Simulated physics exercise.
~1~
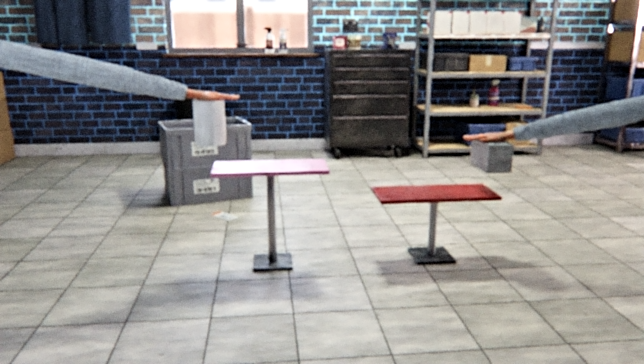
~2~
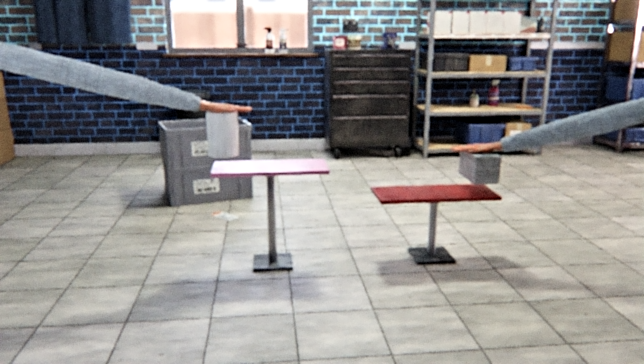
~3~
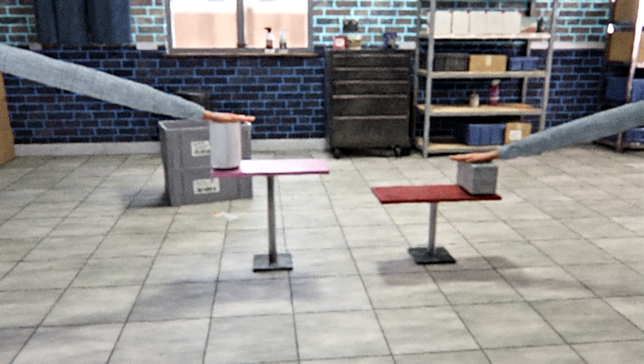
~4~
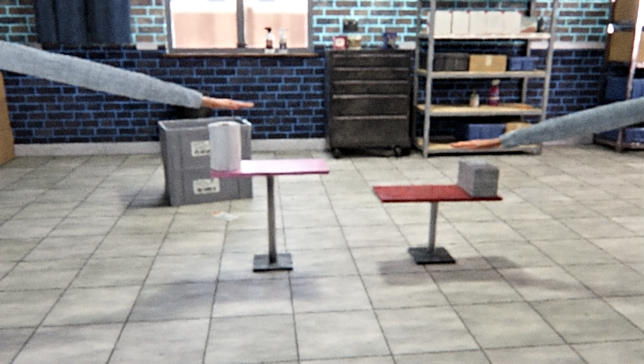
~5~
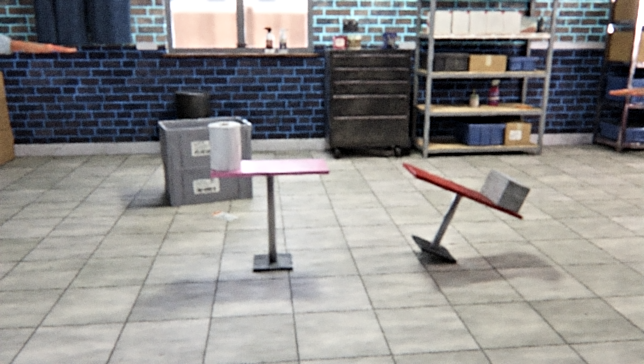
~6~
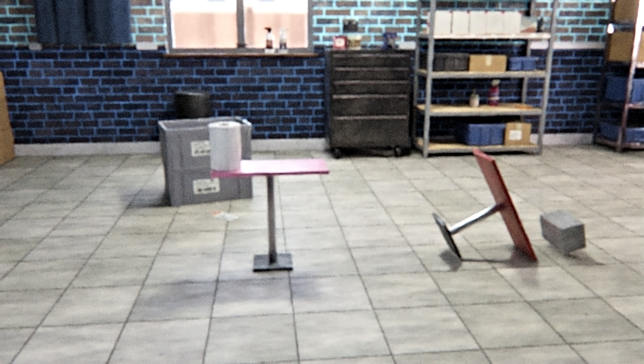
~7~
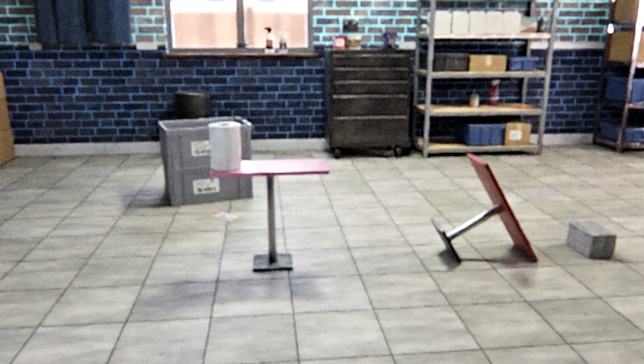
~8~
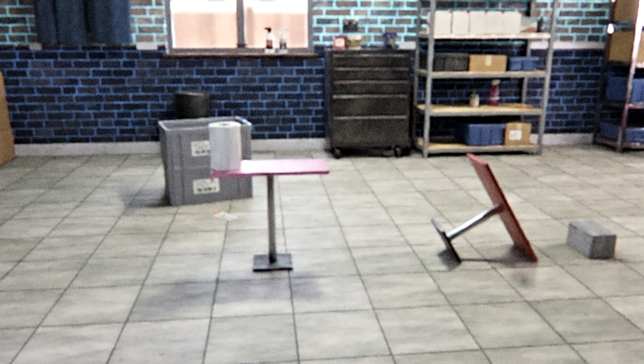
In a workshop with a tiled floor, two hands set a pale roll on the left end of a pink table and a gray block on a red one's right end, then let go; the red table toppled, spilling its block, while the pink one stood firm.
